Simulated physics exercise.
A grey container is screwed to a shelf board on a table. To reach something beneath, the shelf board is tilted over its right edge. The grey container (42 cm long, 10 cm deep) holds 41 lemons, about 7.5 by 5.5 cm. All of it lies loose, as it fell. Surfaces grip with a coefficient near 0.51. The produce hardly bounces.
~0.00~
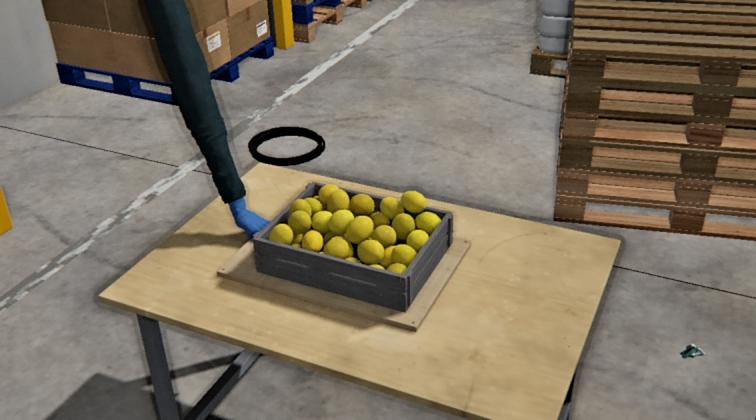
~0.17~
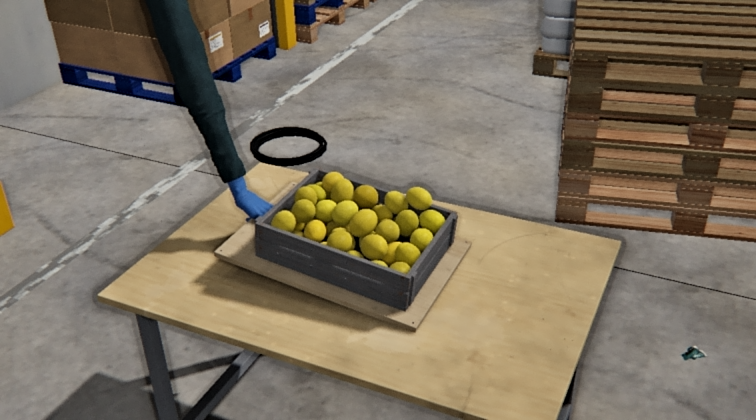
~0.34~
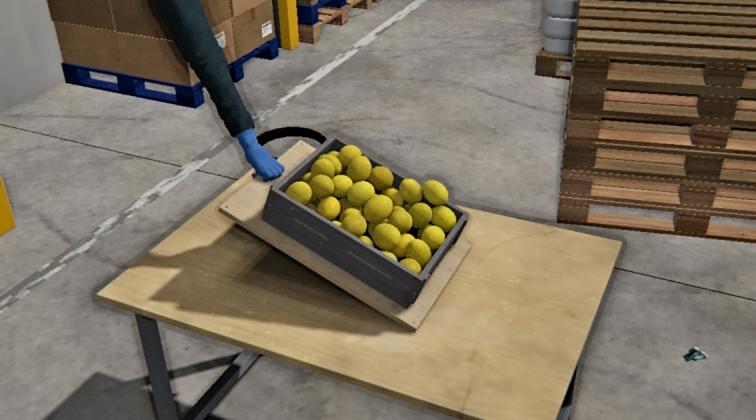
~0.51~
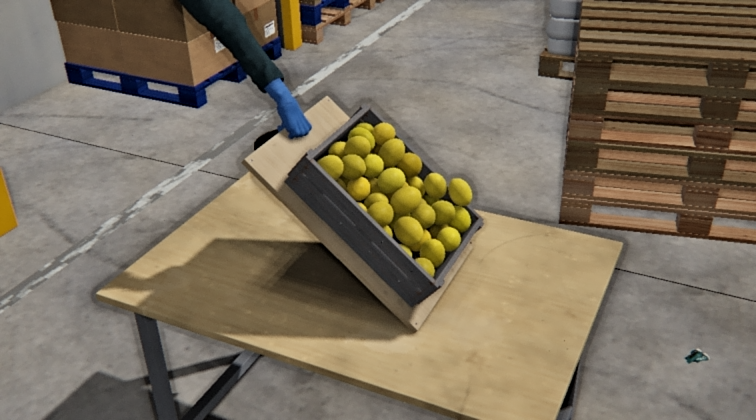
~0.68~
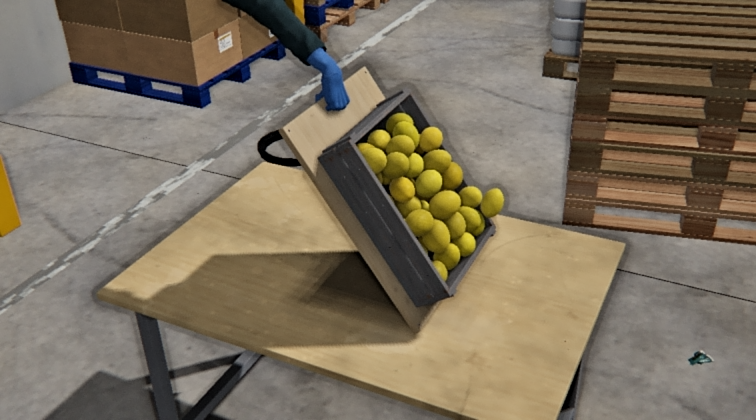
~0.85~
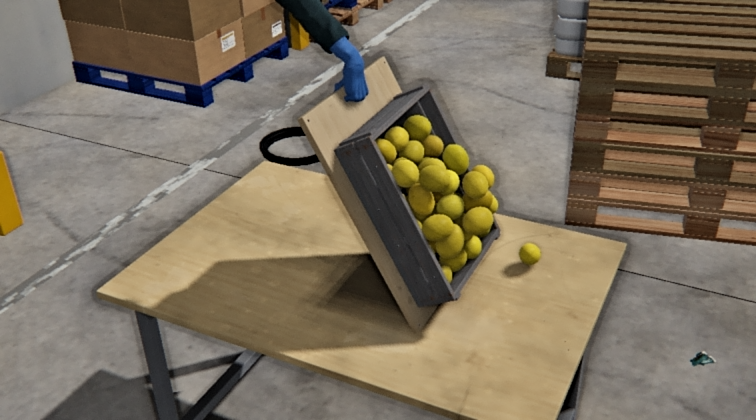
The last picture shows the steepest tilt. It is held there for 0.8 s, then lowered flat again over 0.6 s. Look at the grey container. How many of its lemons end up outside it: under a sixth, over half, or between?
It sheds a sixth to a half of them.
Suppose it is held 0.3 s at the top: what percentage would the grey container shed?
Then grey container 40 per cent.
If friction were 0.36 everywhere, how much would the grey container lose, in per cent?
Then grey container 30 per cent.
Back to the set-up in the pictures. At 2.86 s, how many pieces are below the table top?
Some 5 pieces.
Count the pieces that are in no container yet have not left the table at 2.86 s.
Roughly 12.
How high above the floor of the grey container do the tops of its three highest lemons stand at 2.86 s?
About 11 cm.
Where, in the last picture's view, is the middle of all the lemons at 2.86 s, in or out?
Around (412, 258).
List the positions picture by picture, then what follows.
In the first frame (we follow the rim corner now nearest the camera; the camera moves round a little), grey container at (401, 276); tilt 0°; nothing out yet.
The second frame shows grey container at (406, 275); tilt 6°.
The third frame shows grey container at (418, 276); tilt 21°.
The fourth frame shows grey container at (435, 282); tilt 40°.
The fifth frame shows grey container at (449, 291); tilt 55°.
The sixth frame shows grey container at (453, 294); tilt 61°; 1 out, the lowest lemon at (530, 254).
After 1.17 s, tilt 61°; 10 of 41 out of the grey container.
After 1.57 s, tilt 61°; 14 of 41 out of the grey container.
After 2.13 s, tilt 6°; 16 of 41 out of the grey container.
Outcome (at 2.86 s), 16 of 41 out of the grey container. Asked share, 16 of 41, 39 per cent.
